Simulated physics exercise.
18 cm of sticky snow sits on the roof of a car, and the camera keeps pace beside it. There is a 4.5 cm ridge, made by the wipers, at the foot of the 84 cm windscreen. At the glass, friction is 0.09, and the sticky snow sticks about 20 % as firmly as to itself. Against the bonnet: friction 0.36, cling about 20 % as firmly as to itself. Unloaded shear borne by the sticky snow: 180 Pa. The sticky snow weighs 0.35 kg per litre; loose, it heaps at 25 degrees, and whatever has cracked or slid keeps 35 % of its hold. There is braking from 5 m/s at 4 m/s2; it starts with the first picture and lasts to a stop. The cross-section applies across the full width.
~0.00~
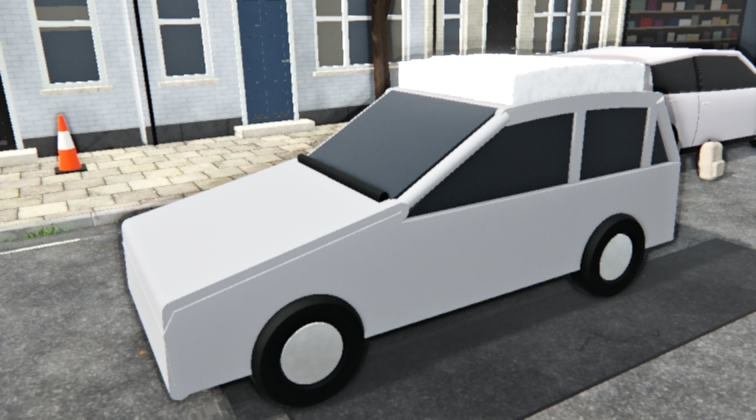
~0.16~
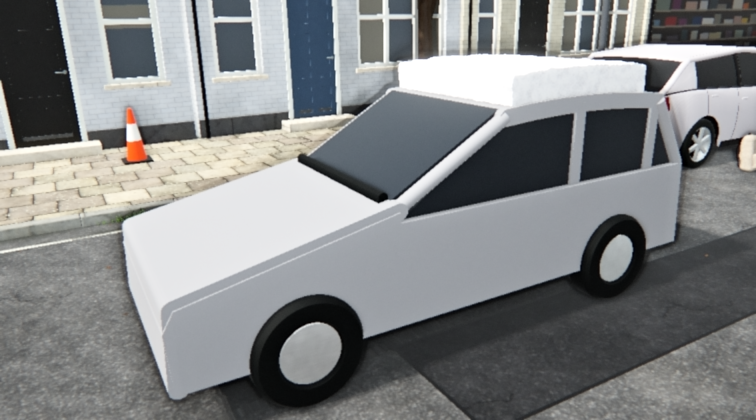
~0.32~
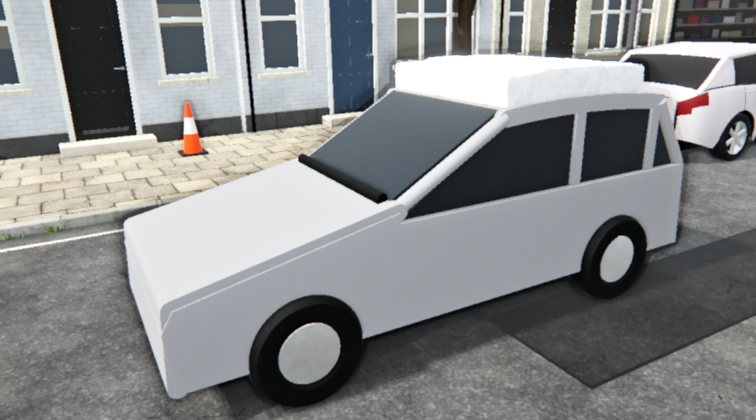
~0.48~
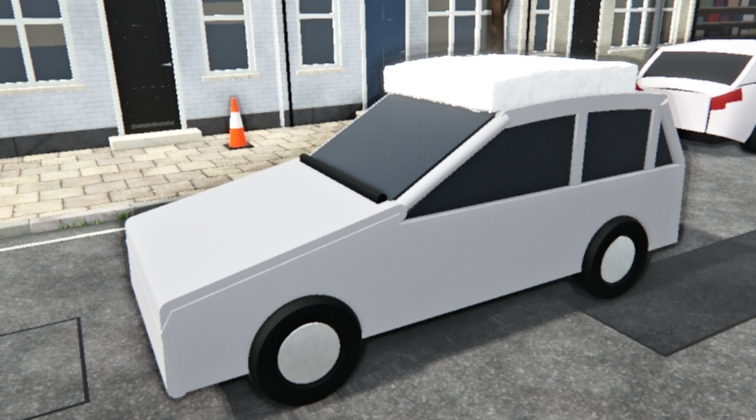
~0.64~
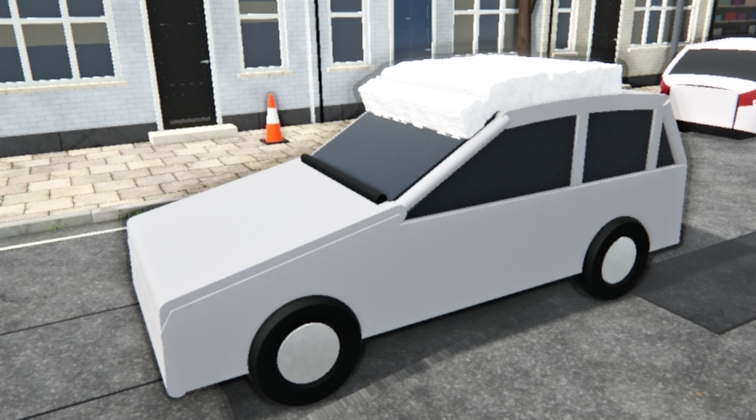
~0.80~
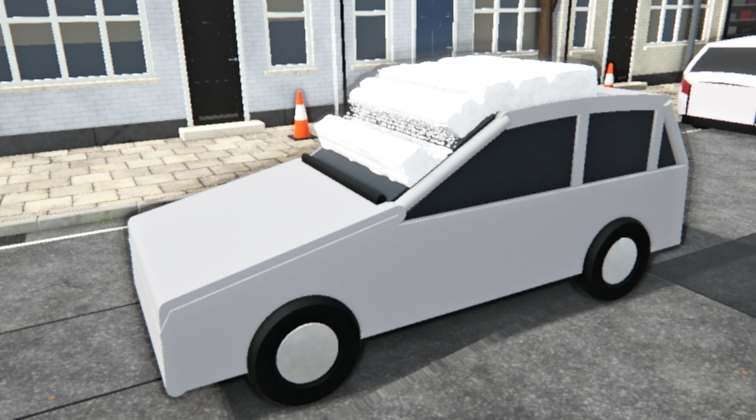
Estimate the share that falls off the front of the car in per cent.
About 89 %.
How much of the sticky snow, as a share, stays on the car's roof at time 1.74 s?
That share is about 0 %.
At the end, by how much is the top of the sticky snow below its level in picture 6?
I'd put it at close to 55 cm.
After 1.23 s, none of the snow is on the roof, 38 % on the glass, 60 % on the bonnet and 1 % has gone off the nose.
After 1.74 s, none of the snow is on the roof, 5 % on the glass, 38 % on the bonnet and 57 % has gone off the nose.
After 2.24 s, none of the snow is on the roof, 5 % on the glass, 8 % on the bonnet and 88 % has gone off the nose.
After 2.75 s, none of the snow is on the roof, 5 % on the glass, 6 % on the bonnet and 89 % has gone off the nose.
After 2.85 s, at the end, none of the snow is on the roof, 5 % on the glass, 6 % on the bonnet and 89 % has gone off the nose.
